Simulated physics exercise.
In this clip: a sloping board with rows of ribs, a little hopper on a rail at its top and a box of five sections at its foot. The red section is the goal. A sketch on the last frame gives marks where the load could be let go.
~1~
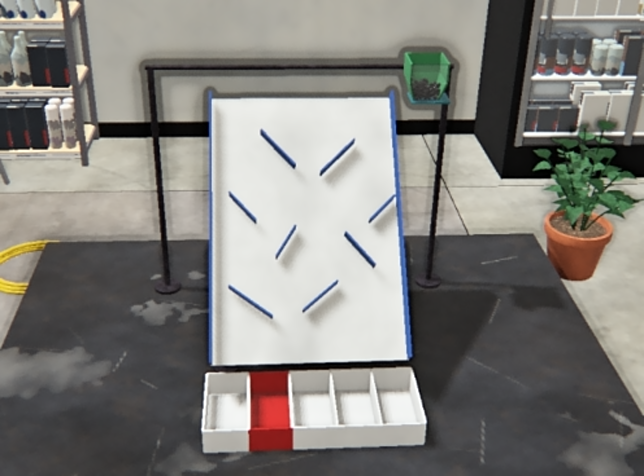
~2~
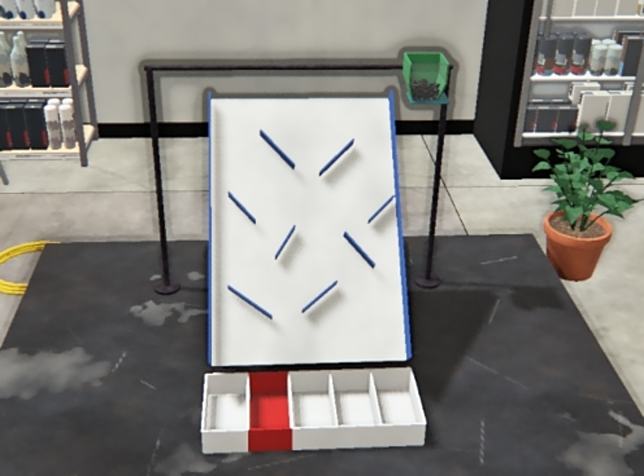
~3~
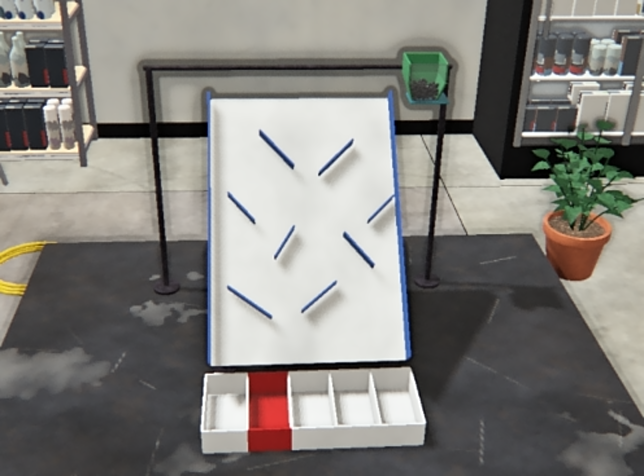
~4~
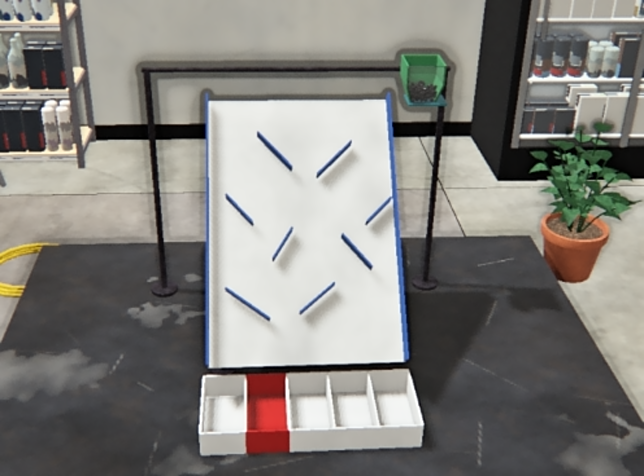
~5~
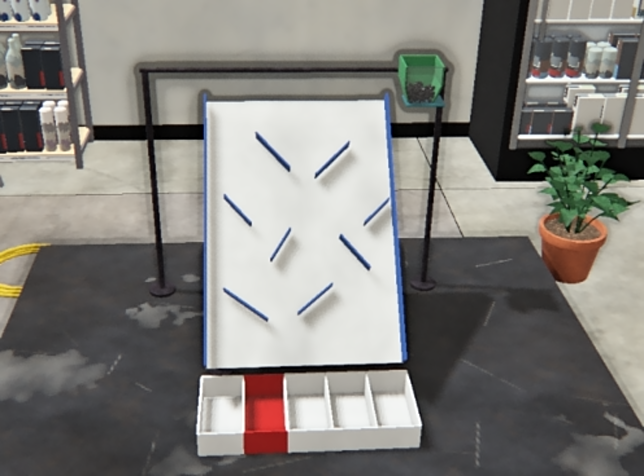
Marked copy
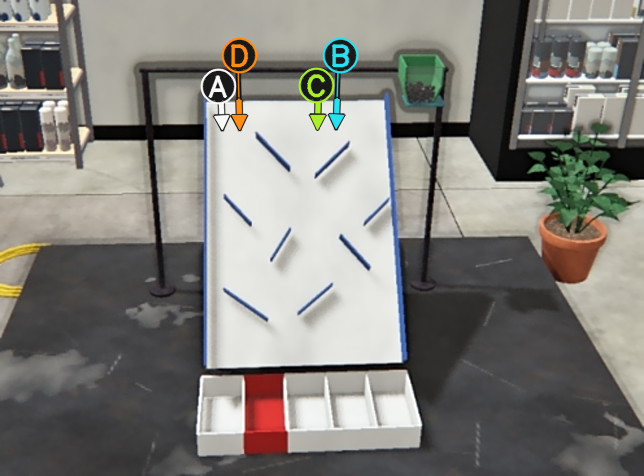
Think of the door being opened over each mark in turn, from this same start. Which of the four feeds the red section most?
C beats the others.
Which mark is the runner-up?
That is mark B.
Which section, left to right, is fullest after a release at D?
It is the third one.
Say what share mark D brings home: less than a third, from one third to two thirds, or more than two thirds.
It is less than a third.
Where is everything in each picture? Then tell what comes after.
In the first frame, hopper at (424, 89), black beans, door shut.
In the second frame, ribs (260, 129) to (295, 164), (320, 171) to (354, 138), (228, 192) to (255, 220).
In the third frame, ribs (369, 219) to (394, 195), (275, 256) to (294, 225), (344, 231) to (375, 265).
In the fourth frame, ribs (225, 287) to (270, 318), (300, 312) to (335, 282).
In the fifth frame, red section at (266, 440), number 2 of 5 from the left.
On the marked copy, mark A meets the board at (222, 124); mark B meets the board at (336, 123); mark C meets the board at (317, 124); mark D meets the board at (239, 124).
With A, a small part in the red section, most in other sections, a small part held on the board.
With B, about half in the red section, about a third in other sections, a small part held on the board.
With C, most in the red section, a small part in other sections, a small part held on the board.
With D, about a quarter in the red section, about two thirds in other sections, a small part held on the board, a stray few outside the box.
